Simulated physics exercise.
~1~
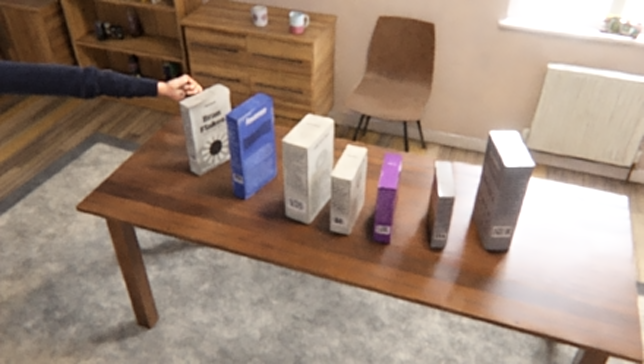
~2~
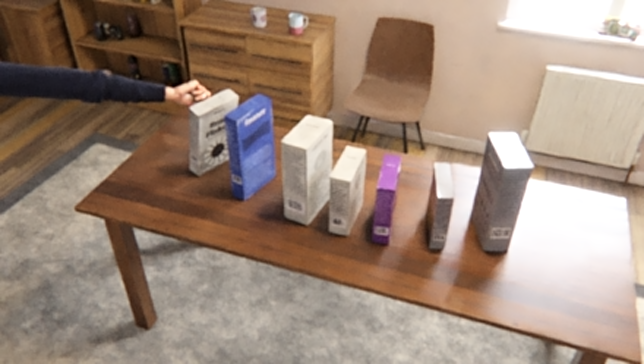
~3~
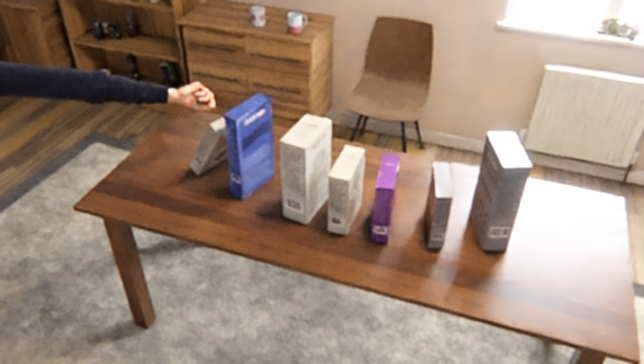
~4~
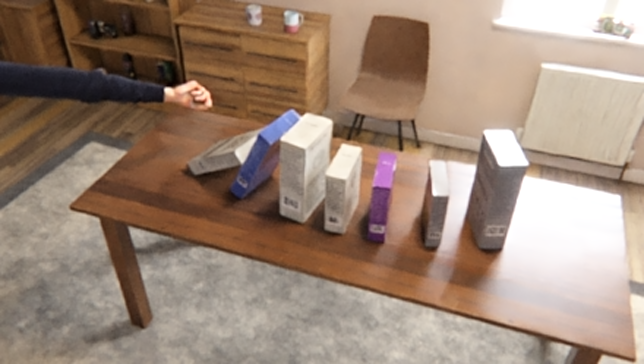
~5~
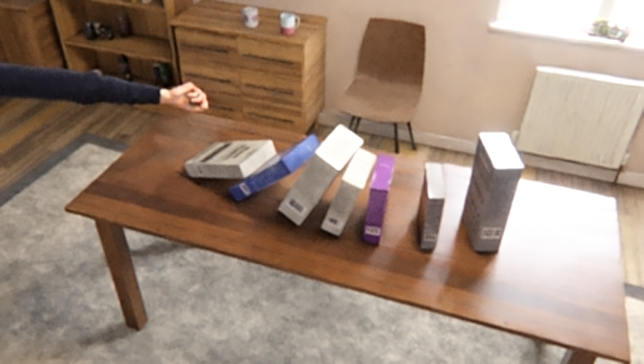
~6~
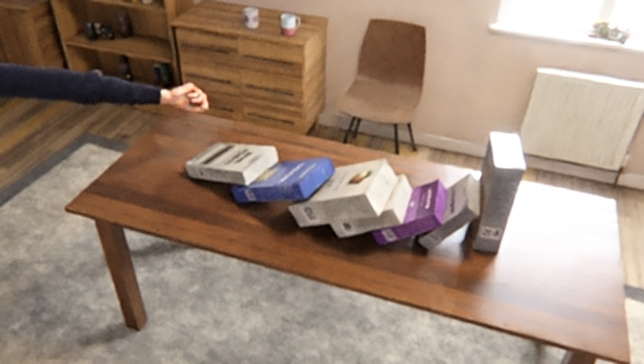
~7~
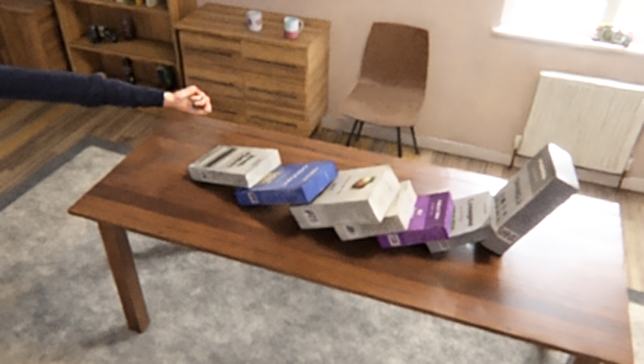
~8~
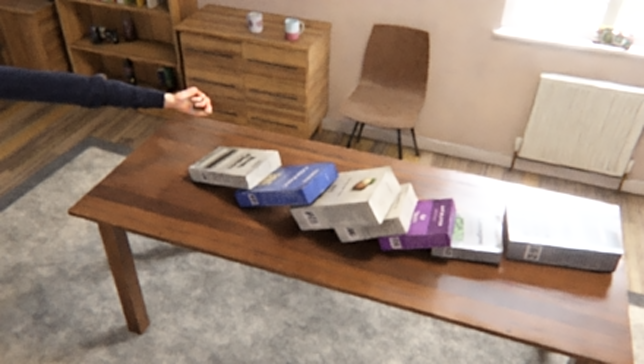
A hand tips the first box rightward, and all seven boxes topple in turn across the table.
